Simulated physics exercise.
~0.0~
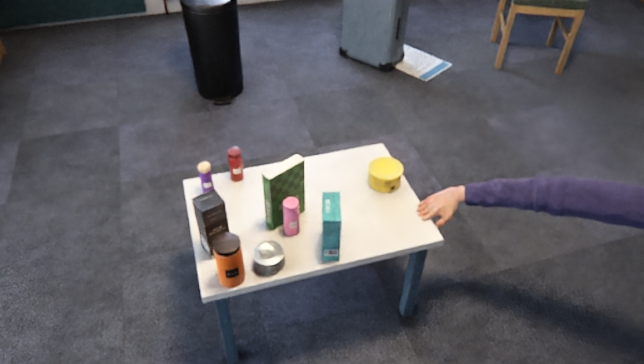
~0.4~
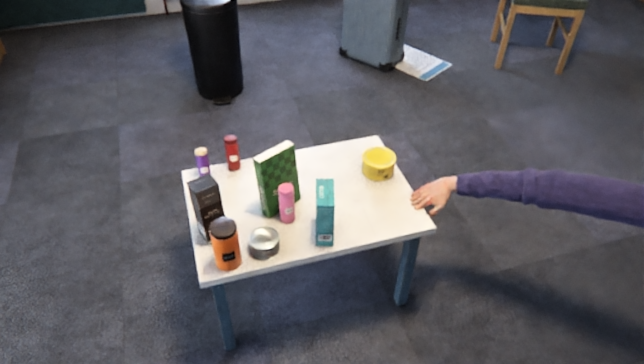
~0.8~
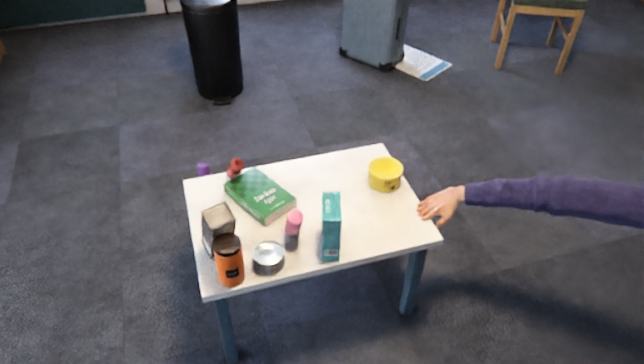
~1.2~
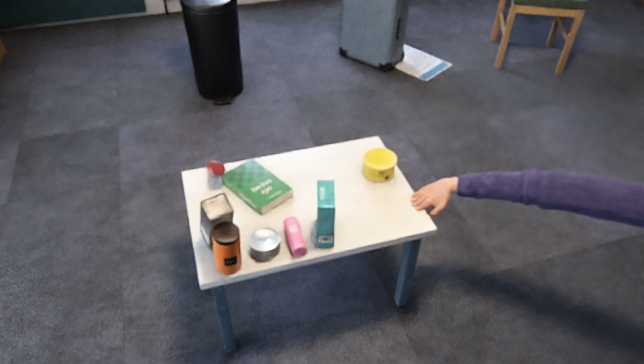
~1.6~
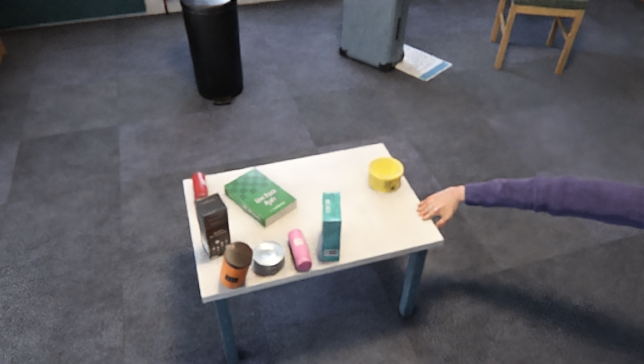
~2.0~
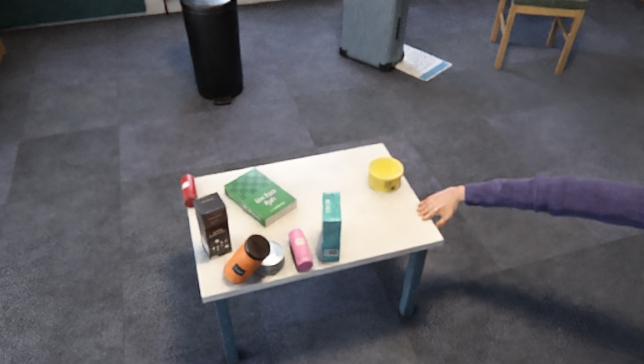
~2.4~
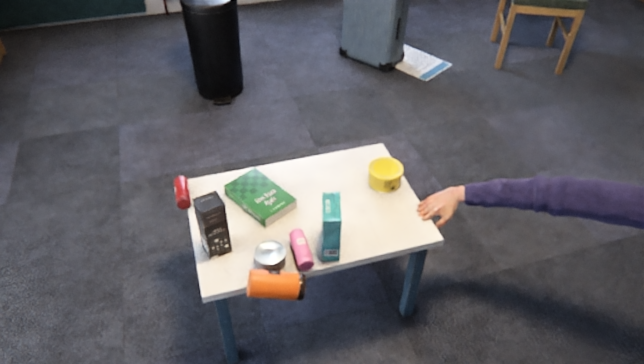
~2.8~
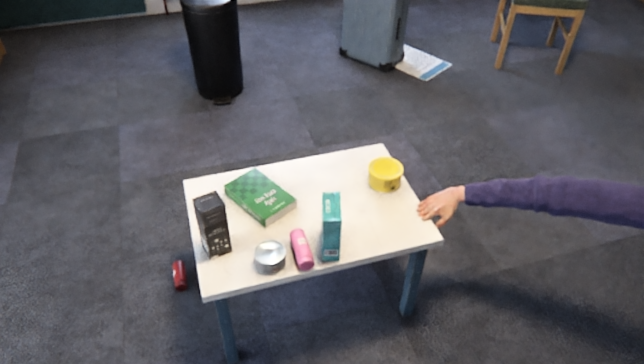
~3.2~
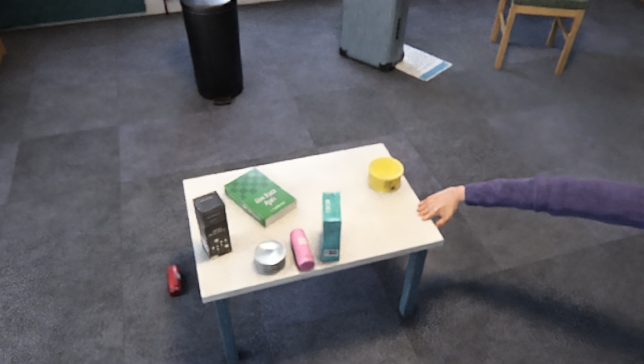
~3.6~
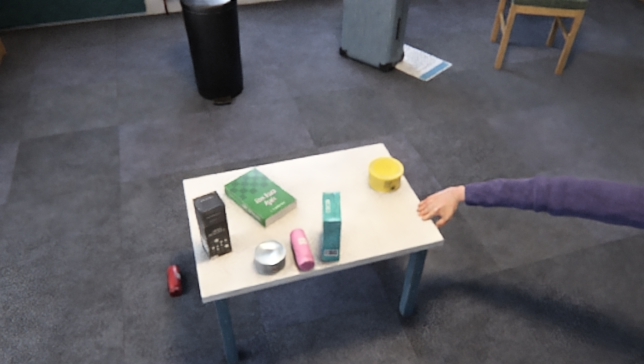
A small table jolts, toppling a green book and pink bottle, and three containers fall off.
